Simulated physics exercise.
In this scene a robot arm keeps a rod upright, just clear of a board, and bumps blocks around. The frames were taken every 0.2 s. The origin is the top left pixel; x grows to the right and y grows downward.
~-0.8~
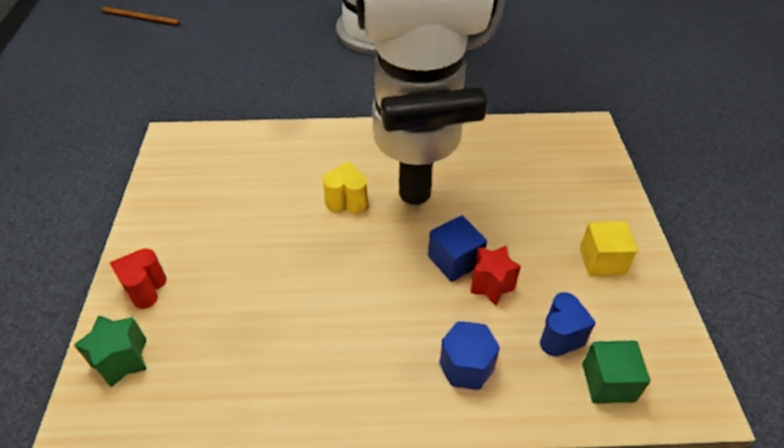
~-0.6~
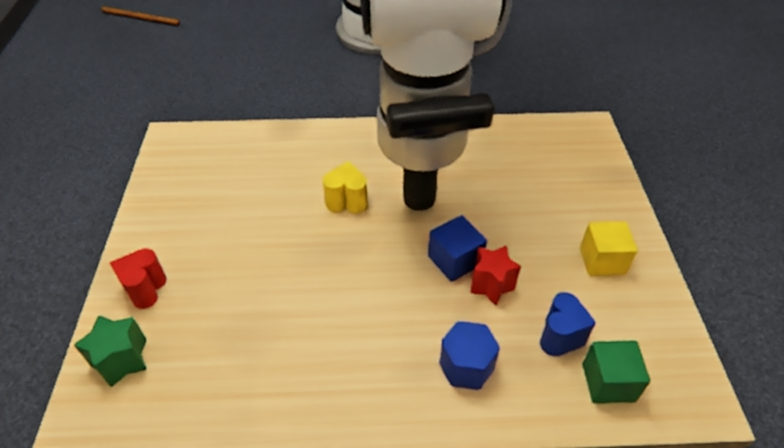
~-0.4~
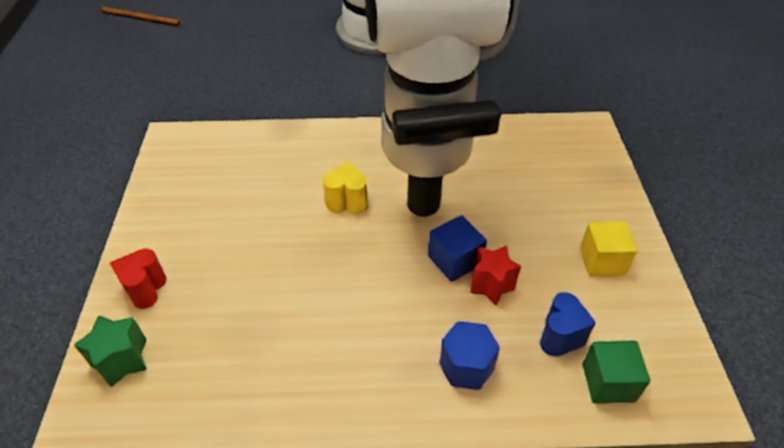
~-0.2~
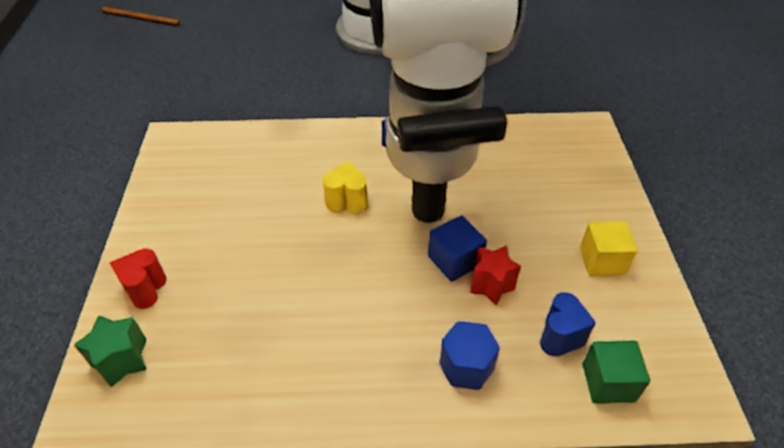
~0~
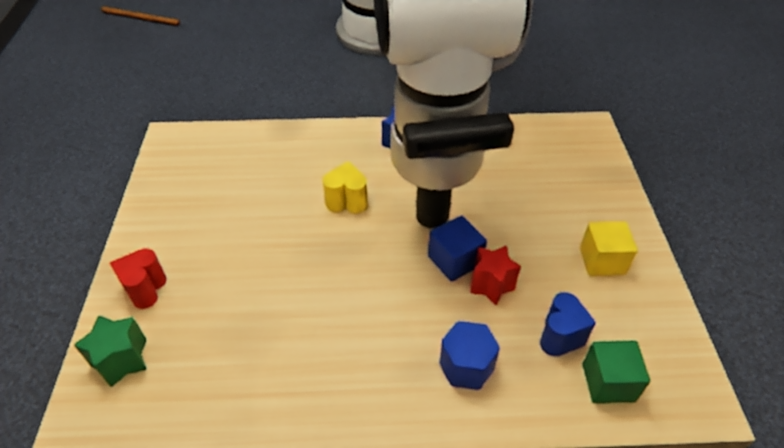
Robot arm with a black rod moving slowly down and slightly right toward a blue cube, while the coloured blocks stay still.
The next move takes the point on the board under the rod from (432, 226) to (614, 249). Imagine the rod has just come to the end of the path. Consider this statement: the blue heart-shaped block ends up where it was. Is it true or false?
That is true.
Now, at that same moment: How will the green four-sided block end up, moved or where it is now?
It's unmoved.
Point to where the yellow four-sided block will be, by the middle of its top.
Most likely (651, 252).
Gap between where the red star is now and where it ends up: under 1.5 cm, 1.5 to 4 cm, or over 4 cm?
The under 1.5 cm band.
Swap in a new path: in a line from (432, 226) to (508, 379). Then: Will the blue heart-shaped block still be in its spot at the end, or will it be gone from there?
Moved.
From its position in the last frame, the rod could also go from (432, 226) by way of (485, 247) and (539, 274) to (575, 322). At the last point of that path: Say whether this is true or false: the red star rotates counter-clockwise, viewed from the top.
True.
On the path given first. One third of the way, rod (494, 226); blue four-sided block (467, 237), turned 40° clockwise; red star (497, 266), turned 15° anticlockwise.
Two thirds of the way, rod (555, 234); blue four-sided block (467, 237), turned 40° clockwise; red star (497, 266), turned 15° anticlockwise.
At the end, rod (618, 240); blue four-sided block (467, 237), turned 40° clockwise; red star (497, 266), turned 15° anticlockwise; blue heart-shaped block not moved; yellow four-sided block (651, 252), turned 65° clockwise; green four-sided block not moved.
